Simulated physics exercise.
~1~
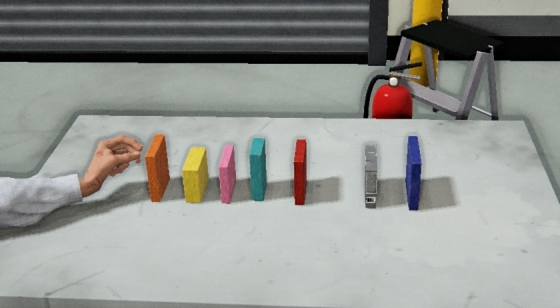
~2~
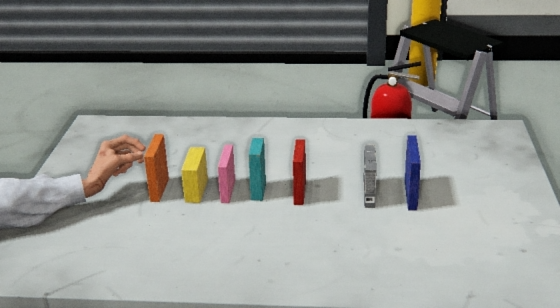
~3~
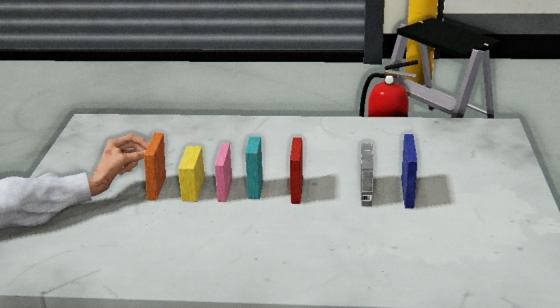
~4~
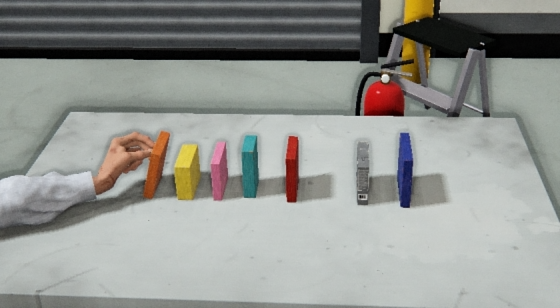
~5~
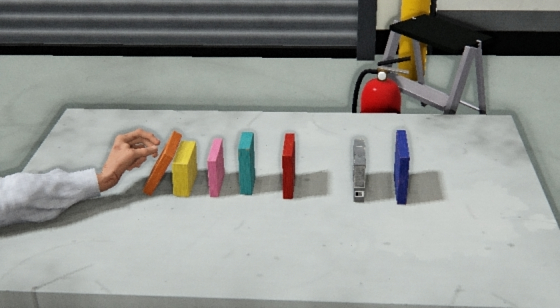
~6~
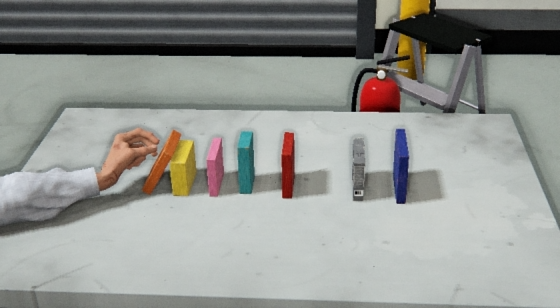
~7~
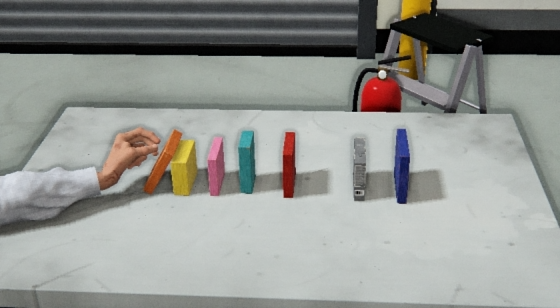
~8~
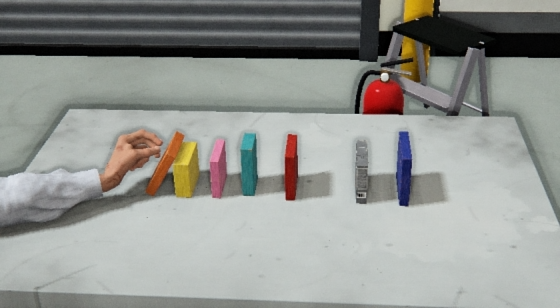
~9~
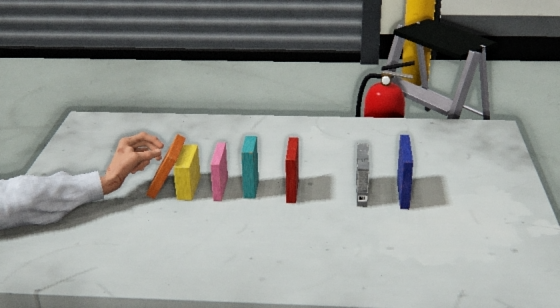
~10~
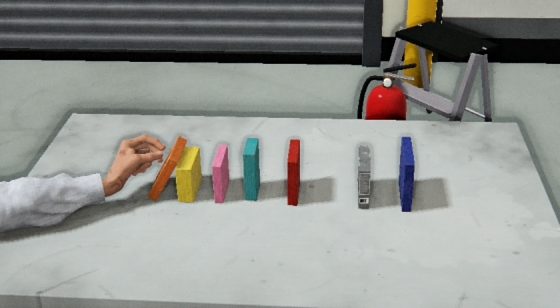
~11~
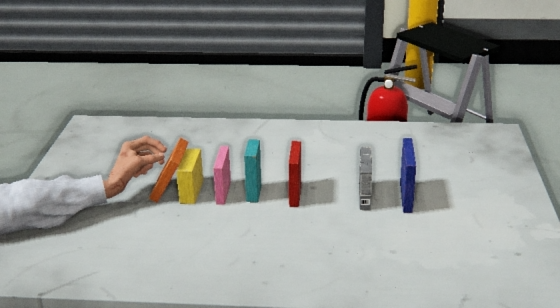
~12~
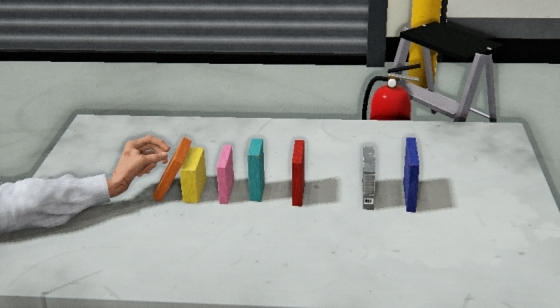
A hand tips the orange block right onto the yellow one, and the rest stay upright.
